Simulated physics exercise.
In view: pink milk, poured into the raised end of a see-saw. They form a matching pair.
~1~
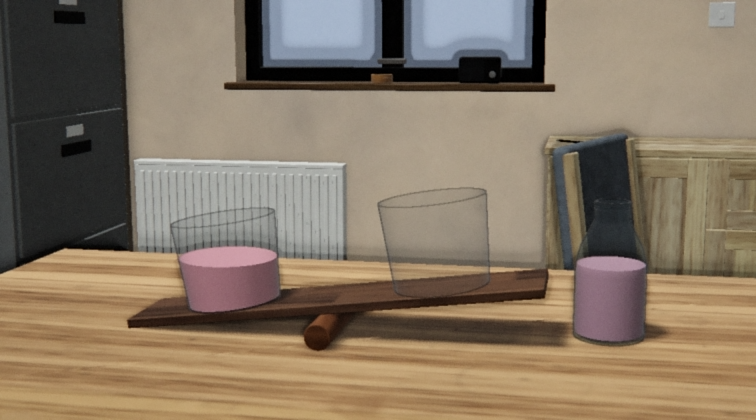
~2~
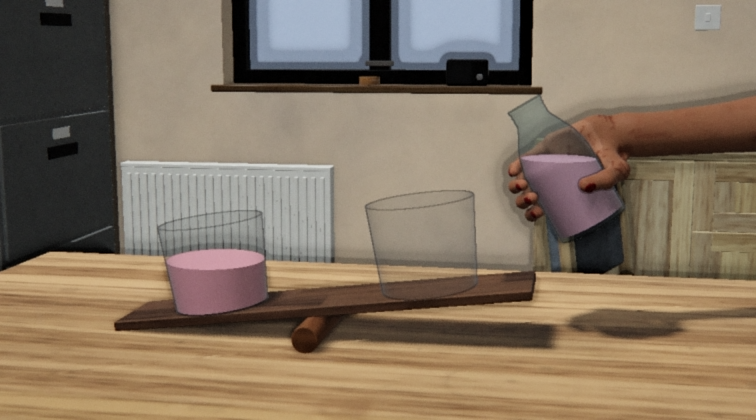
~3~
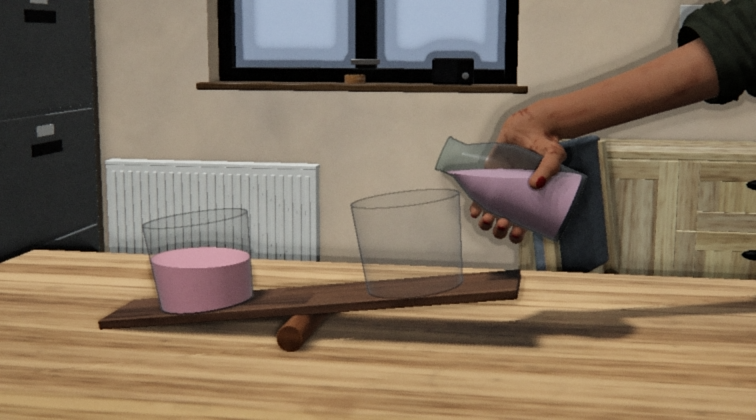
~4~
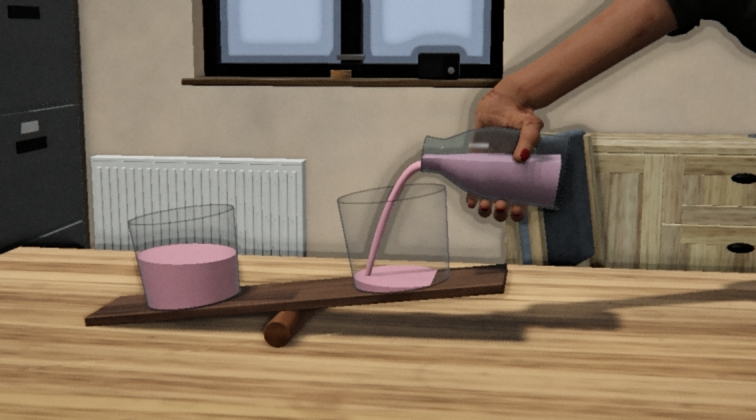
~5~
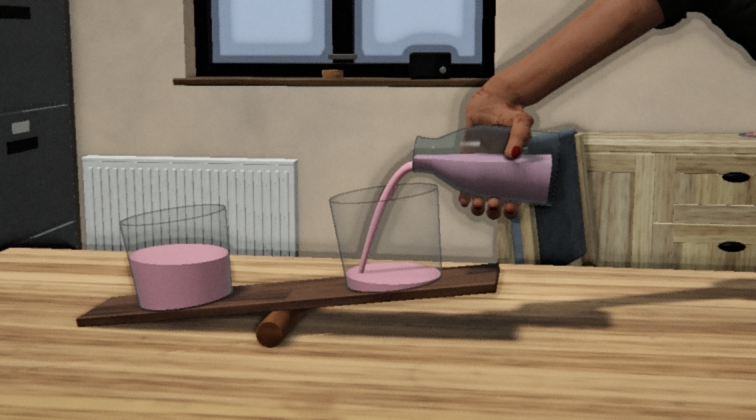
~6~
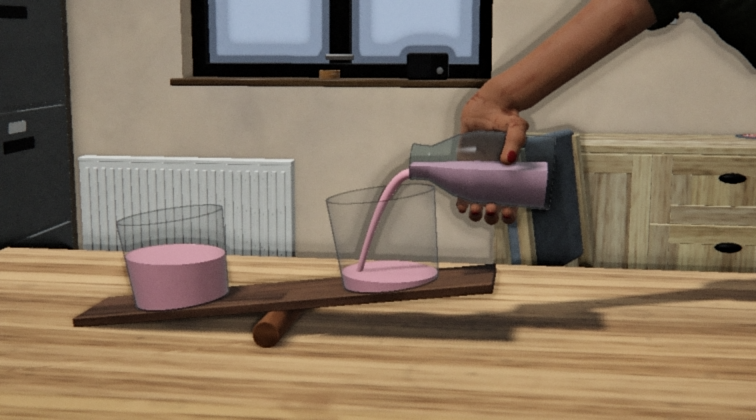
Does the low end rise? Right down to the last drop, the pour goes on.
No.
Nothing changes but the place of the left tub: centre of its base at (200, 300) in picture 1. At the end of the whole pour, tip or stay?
My guess is it stays still.
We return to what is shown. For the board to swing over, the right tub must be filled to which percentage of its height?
I'd guess close to 50 in a hundred.
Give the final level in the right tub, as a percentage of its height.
I reckon it comes up near 35 per cent.
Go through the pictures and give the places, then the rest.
The first picture shows before the pour; milk bottle (611, 267) about half full; right tub (437, 240) empty, raised; left tub (229, 258) about half full, on the low side.
In the second picture, the milk bottle is on its way; rolling pin (306, 339); right tub (424, 243) empty.
The third picture shows the pink milk nears the lip; milk bottle (504, 180) tipped 70° with all of its load; right tub (410, 241) empty.
The fourth picture shows pouring; rolling pin (279, 333); right tub nearly empty, surface at (402, 277); left tub about half full, surface at (188, 255).
The fifth picture shows pouring; milk bottle (482, 161) tipped 85° with nearly all of its load; right tub (389, 236) nearly empty.
The sixth picture shows pouring; rolling pin (268, 333); right tub nearly empty, surface at (390, 272); left tub about half full, surface at (176, 255).
A moment on, the right tub is about a quarter full; the board leans as before.
Further on, the right tub is about a third full; the board leans as before.
When it is over, the right tub is about a third full; the board leans as before.
